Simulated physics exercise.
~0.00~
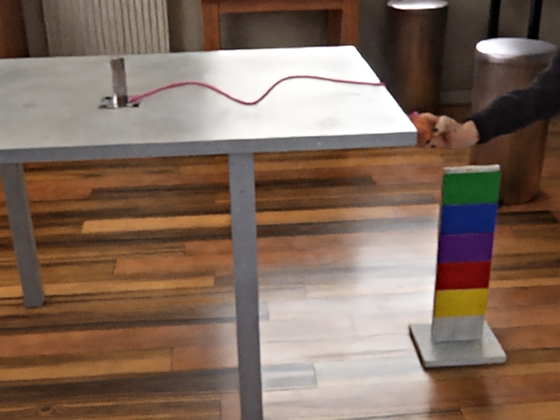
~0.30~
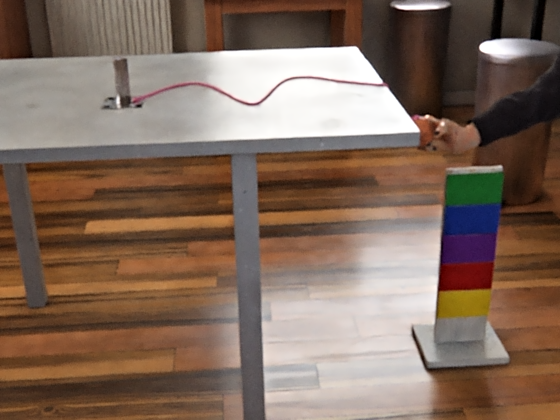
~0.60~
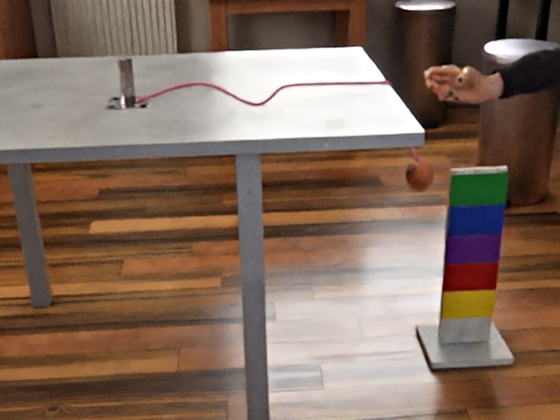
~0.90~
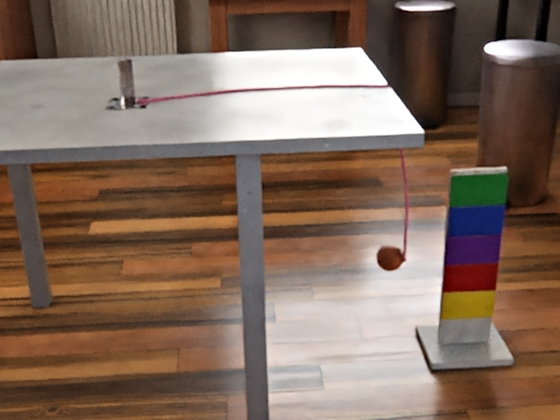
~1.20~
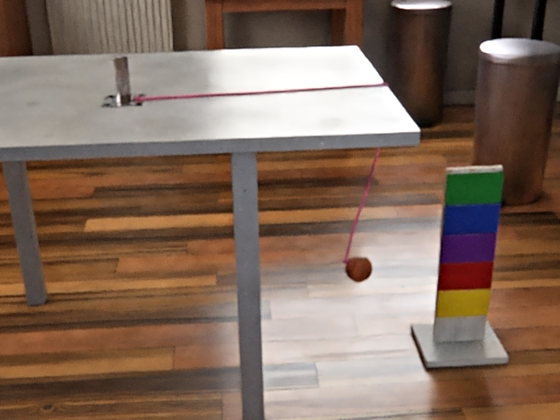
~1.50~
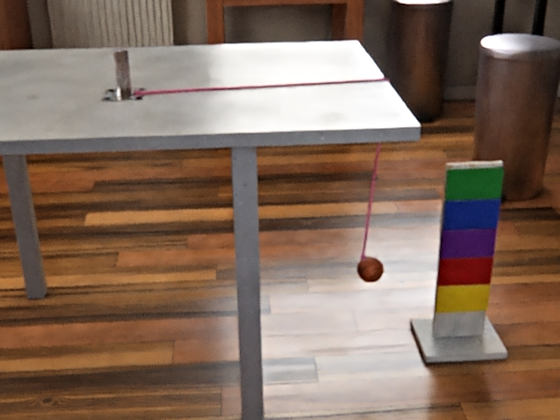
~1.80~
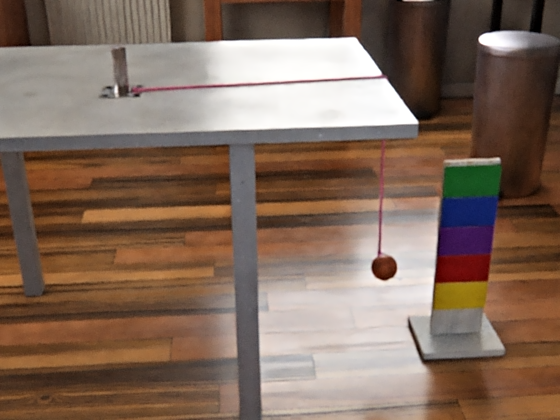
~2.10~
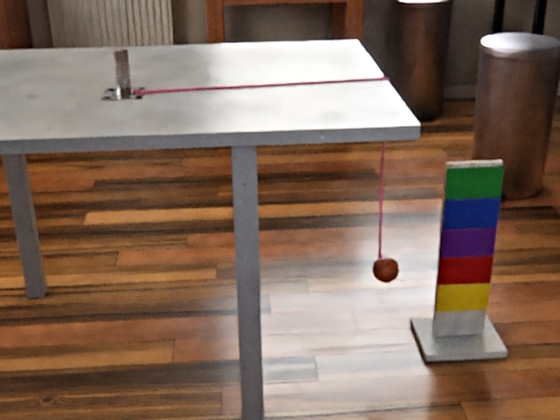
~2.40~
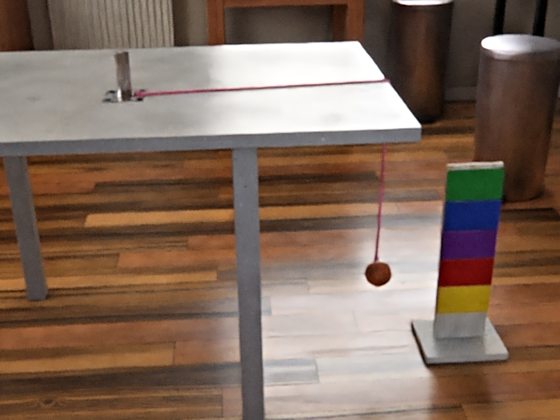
In this clip, a hand at the table's edge releases an orange ball tied by a pinkish-red cord to a post on the tabletop; it drops, pulls the cord straight, swings slightly left and back, and ends hanging level with the red band of the colour scale.
